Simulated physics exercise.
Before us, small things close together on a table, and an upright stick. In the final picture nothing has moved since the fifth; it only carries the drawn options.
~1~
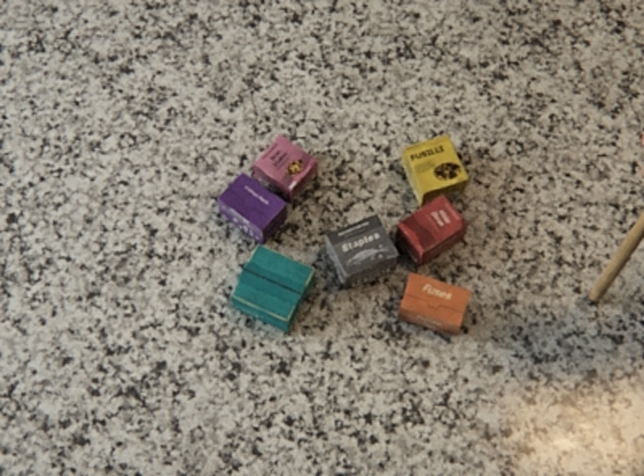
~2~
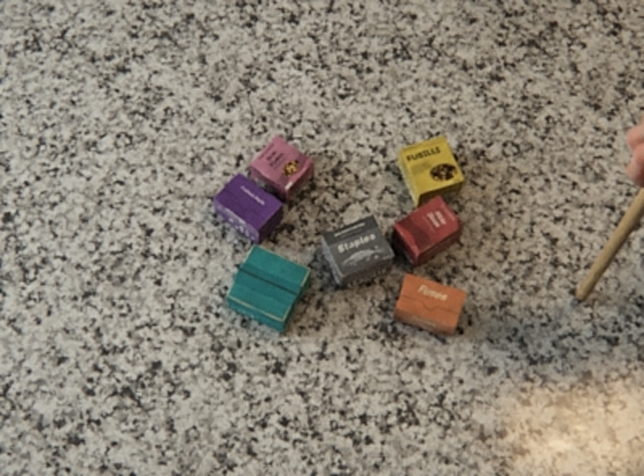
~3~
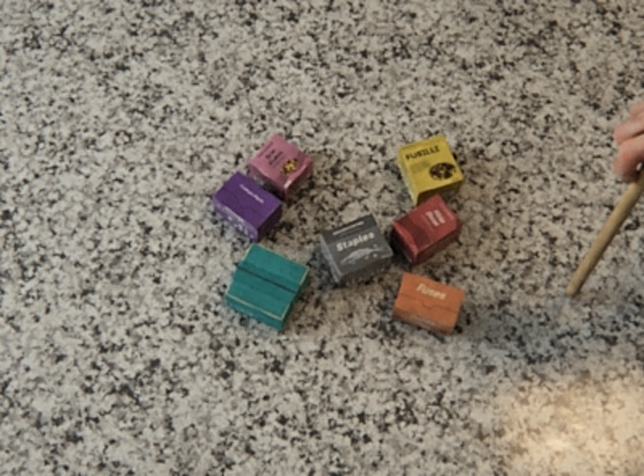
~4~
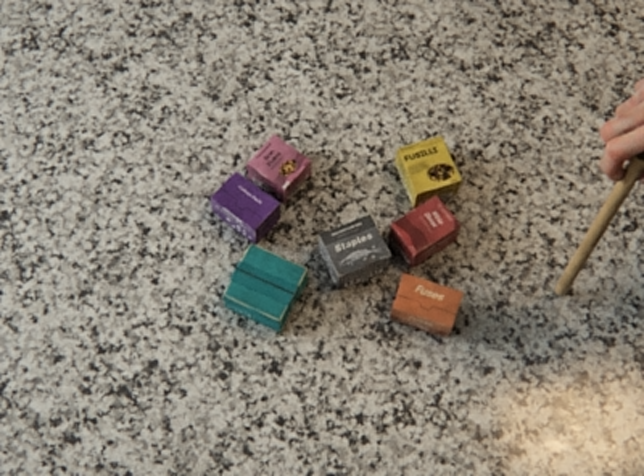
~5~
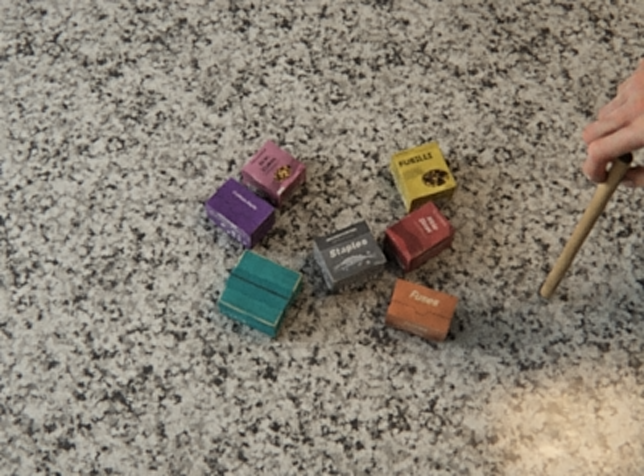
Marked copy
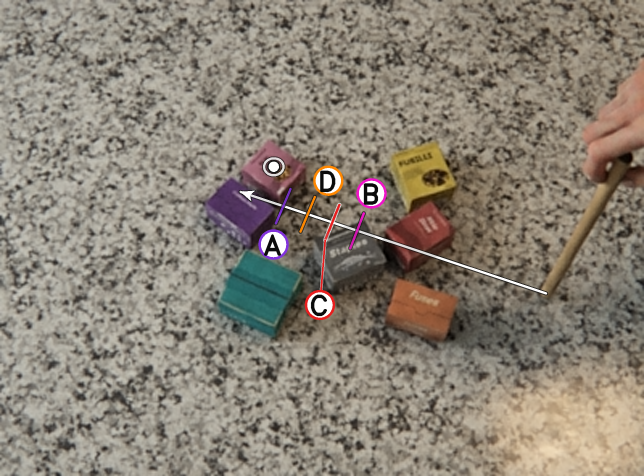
We see seven small coloured boxes sitting close together on a speckled surface, barely shifting in view, while a hand comes in from the right holding an upright wooden stick and moves it a short way left.
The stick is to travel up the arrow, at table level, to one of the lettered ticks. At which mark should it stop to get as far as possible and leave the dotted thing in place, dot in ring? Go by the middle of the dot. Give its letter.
It can go as far as A.
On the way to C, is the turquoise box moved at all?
No.
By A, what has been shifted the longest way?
The red box has gone farthest.
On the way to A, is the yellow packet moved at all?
Yes.
On the marked copy, A at (283, 206); B at (357, 231); C at (332, 222); D at (308, 215); the arrow from (546, 293) to (240, 192); the white dot at (274, 167).
Following A. Soon after the start, foot of the stick (449, 262).
Later, foot of the stick (355, 231); red box (376, 199); yellow packet (417, 160).
In the end, foot of the stick (283, 207); red box (375, 198); yellow packet (417, 160); the dot is still in its ring.
As for the rest, B keeps the dot in but is short; C keeps the dot in but is short; D keeps the dot in but is short.
